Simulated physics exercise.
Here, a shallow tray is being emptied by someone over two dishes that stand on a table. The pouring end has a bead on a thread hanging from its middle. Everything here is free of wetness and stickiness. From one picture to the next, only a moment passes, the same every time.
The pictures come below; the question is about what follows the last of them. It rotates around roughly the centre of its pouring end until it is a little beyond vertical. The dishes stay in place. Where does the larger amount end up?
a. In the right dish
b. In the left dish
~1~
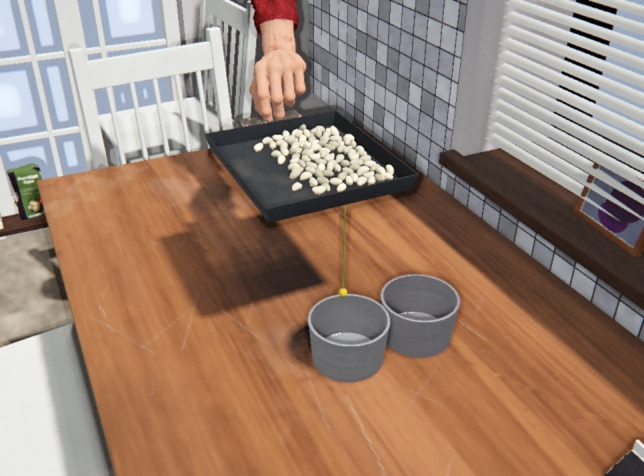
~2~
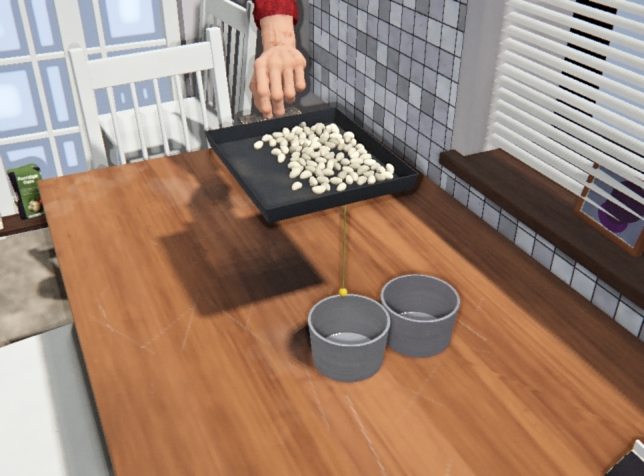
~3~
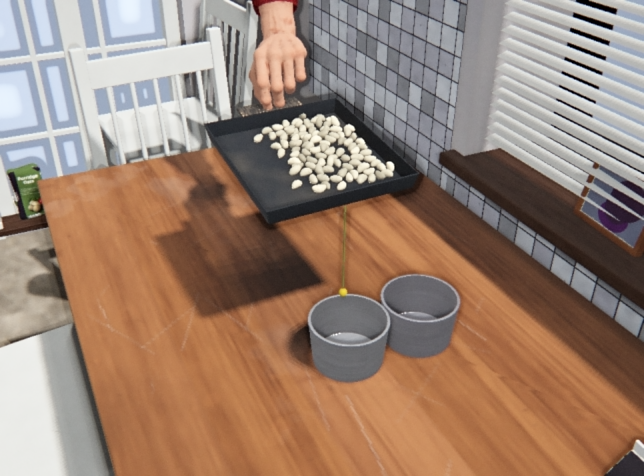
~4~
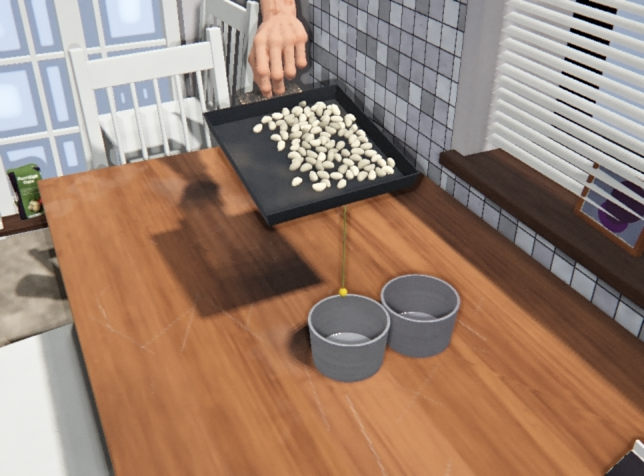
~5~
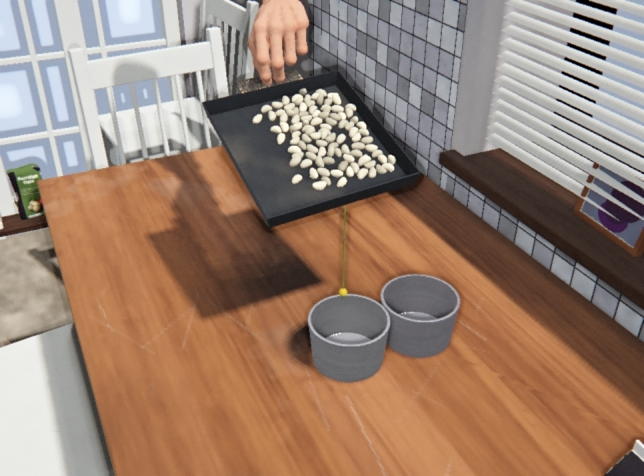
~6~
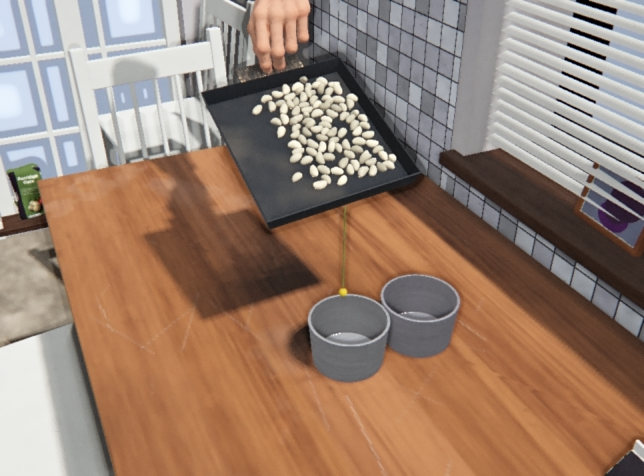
b.
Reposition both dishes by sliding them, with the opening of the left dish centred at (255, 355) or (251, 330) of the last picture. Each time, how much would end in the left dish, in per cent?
About 20 and 20 per cent respectively.
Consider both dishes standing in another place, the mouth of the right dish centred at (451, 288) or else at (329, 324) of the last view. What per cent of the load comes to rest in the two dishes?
Roughly 10% on the first try and 60% on the second.
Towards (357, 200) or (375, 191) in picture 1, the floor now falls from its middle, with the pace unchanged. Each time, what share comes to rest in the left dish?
Lab note: Try 1 = 20 %, try 2 = 10 %.
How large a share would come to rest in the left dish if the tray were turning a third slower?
Estimated share: Some 20%.
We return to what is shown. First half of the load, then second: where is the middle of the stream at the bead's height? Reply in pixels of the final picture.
First near (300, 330), later near (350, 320).
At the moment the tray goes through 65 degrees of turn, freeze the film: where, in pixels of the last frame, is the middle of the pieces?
I'd put the middle close to (323, 180).
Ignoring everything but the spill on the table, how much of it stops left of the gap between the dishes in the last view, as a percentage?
70 per cent or thereabouts.
Soon after the last picture, tray tipped steeply; nearly all on the tray; a stray few in the air.
A little later, tray tipped past a quarter turn; most on the tray; a stray few in the left dish; about a quarter outside both; a small part in the air.
Later still, tray tipped past a quarter turn; about a quarter in the left dish; most outside both.
At rest, tray tipped past a quarter turn; about a quarter in the left dish; none in the right dish; most outside both.
